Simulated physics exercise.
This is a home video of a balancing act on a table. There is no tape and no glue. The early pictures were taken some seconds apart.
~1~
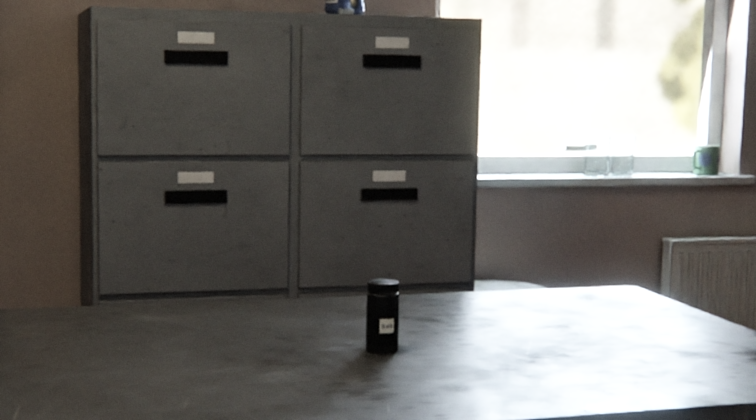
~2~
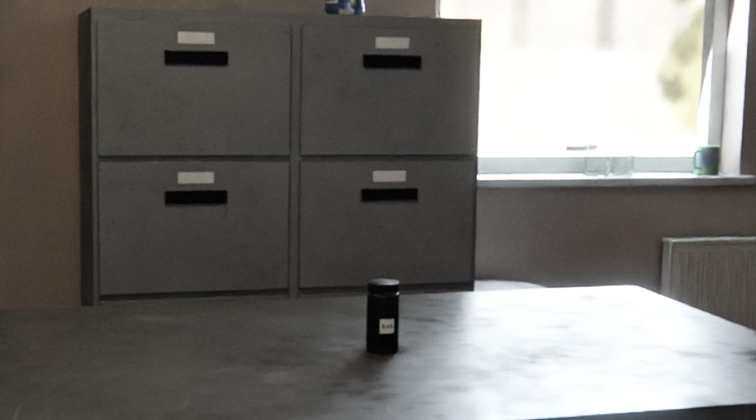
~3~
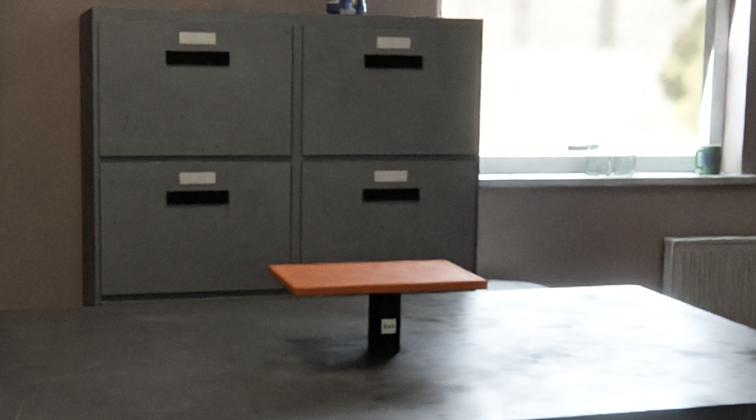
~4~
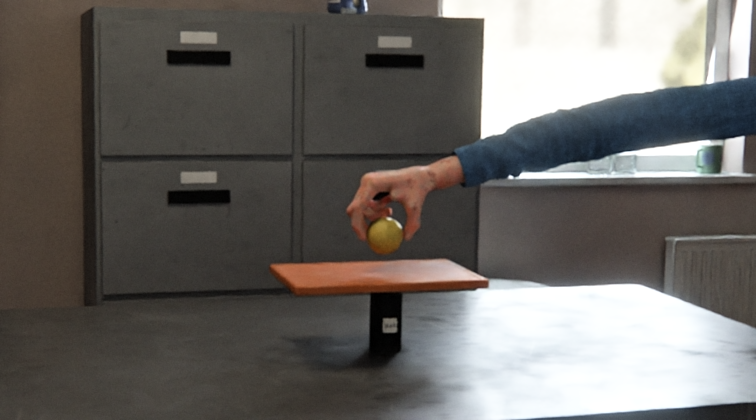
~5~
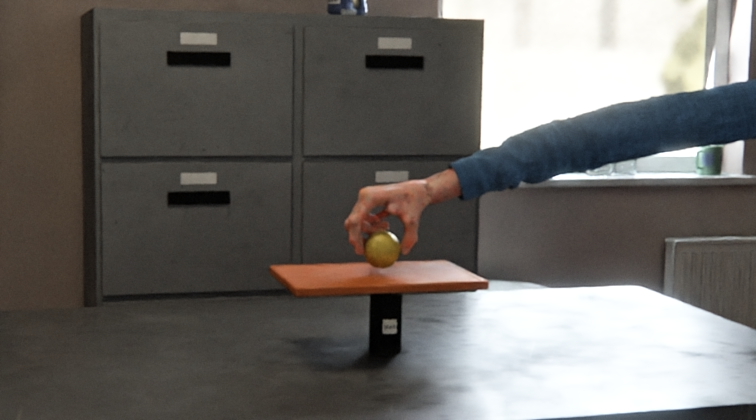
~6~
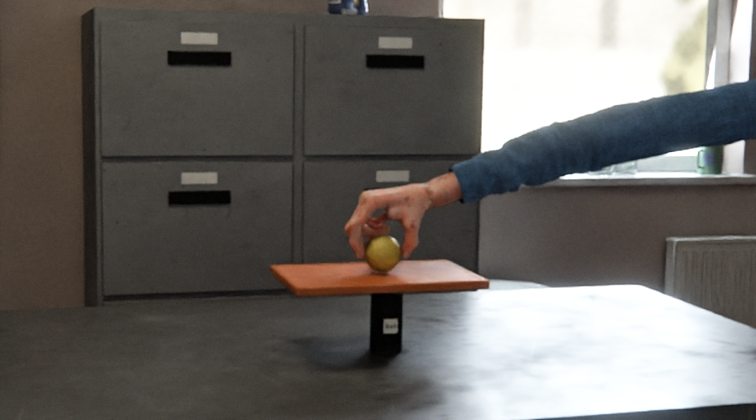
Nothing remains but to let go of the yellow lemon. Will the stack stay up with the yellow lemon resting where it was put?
Carries the load.
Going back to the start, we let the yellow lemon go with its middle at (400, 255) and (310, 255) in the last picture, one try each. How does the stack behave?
Result one: The stack stands. Result two: The stack falls.
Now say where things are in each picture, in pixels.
In the first frame, the last thing is not in view yet; black shaker (383, 316).
In the second frame, the last thing is not in view yet; black shaker (383, 316).
In the third frame, the last thing is not in view yet; black shaker (385, 316).
The fourth frame shows coming down; yellow lemon (384, 236); black shaker (386, 316).
The fifth frame shows coming down; yellow lemon (382, 250); black shaker (386, 317).
The sixth frame shows set down, still held; yellow lemon (382, 253); black shaker (386, 316).
Then, 0.30 s past the last view, nothing moves.
Then, 0.90 s past the last view, yellow lemon resting near (382, 254).
Finally, all 3 still in place. Final places as the last picture's camera would see them, yellow lemon near (382, 254). The stack holds.
